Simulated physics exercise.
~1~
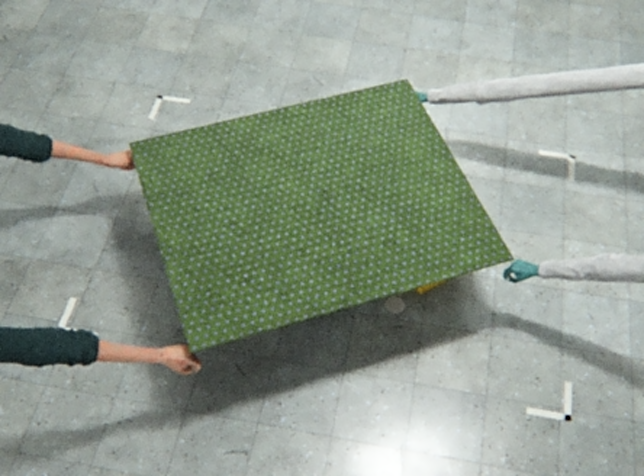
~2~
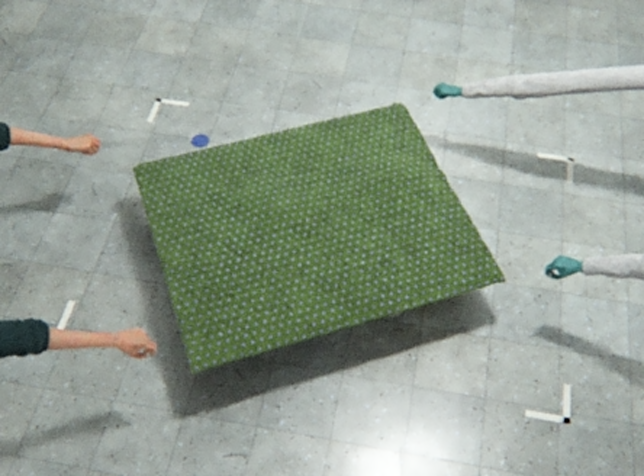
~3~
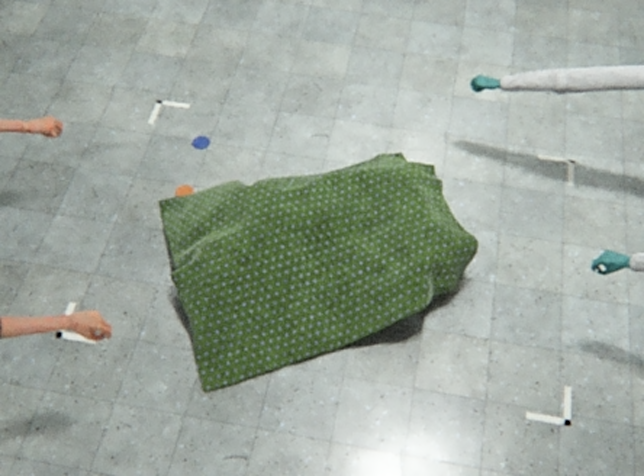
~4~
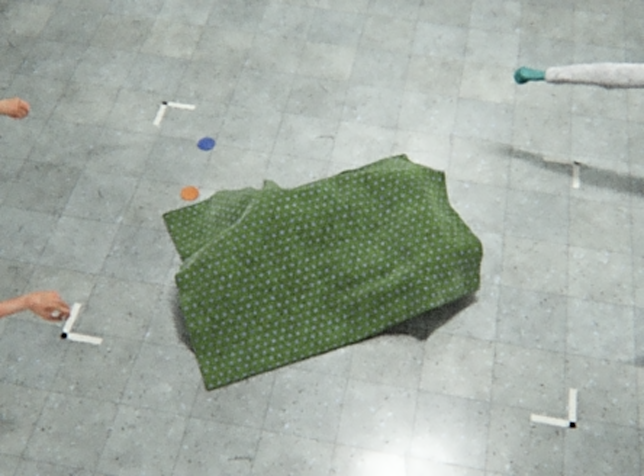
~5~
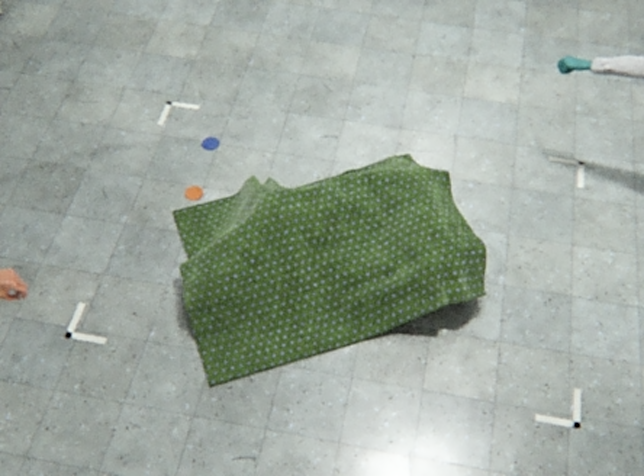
Four hands, two bare ones at the left and two in teal gloves at the right, hold a green patterned cloth stretched flat above a grey tiled floor, seen from above by a slightly swaying camera. White corner marks lie around it, and a hint of yellow and something pale show beneath its lower edge. The hands let go and draw back as the cloth drops, revealing a blue disc beyond its upper edge. It sinks into folds over hidden shapes, and an orange disc appears at the upper left. The hands withdraw further, leaving the cloth lying raised and rumpled, with both discs uncovered.
